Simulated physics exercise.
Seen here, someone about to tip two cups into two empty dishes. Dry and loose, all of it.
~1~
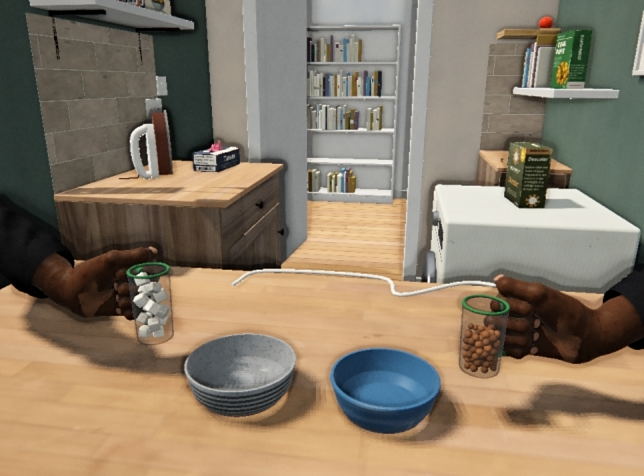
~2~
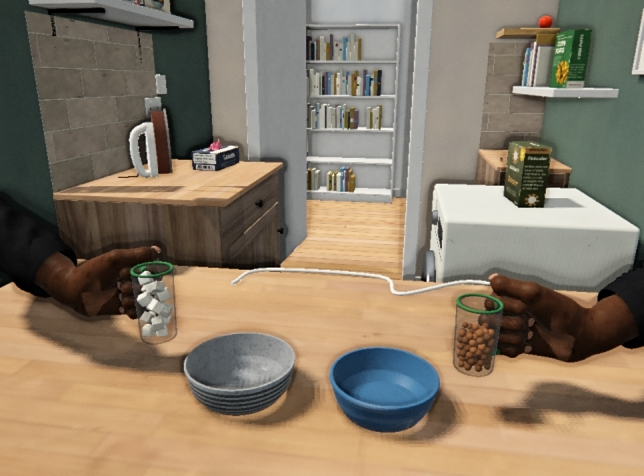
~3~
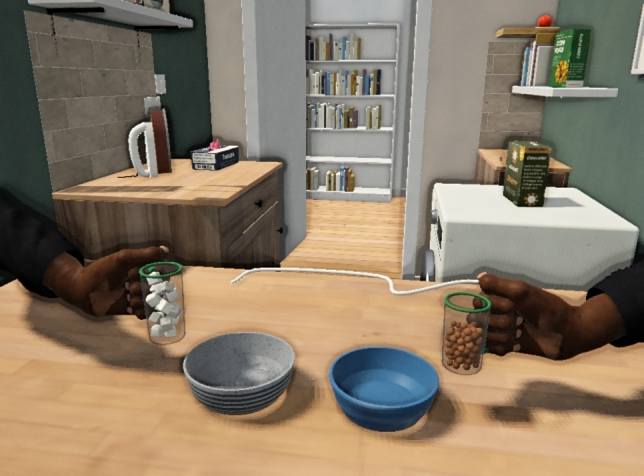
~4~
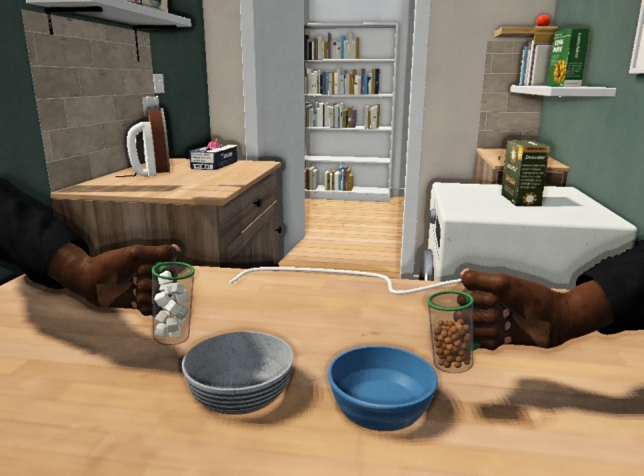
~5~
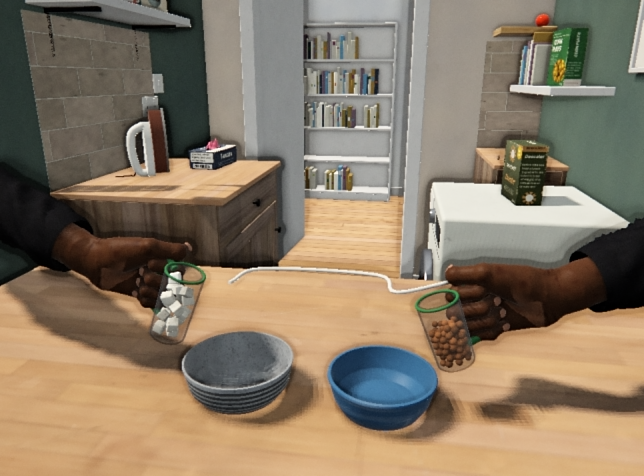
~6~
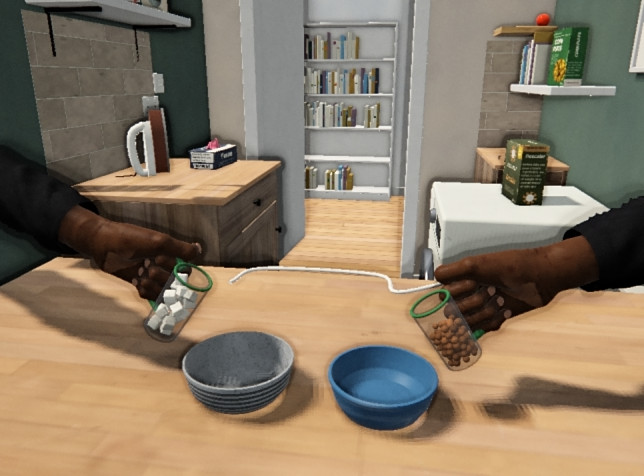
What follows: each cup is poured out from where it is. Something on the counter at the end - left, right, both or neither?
In order: Left dish receives the full amount. Right receives the full amount.
Then, 0.34 s later than the last frame, left, every one still in the cup; right, every one still in the cup.
Then, 0.71 s later than the last frame, left, every one still in the cup; right, every one still in the cup.
Then, 1.14 s later than the last frame, left, roughly a third still in the cup, roughly half in the dish, about a tenth in the air; right, about a tenth still in the cup, the larger part in the dish, about a tenth in the air.
When it is over, left, every one in the dish, not one outside the dish; right, every one in the dish, not one outside the dish.
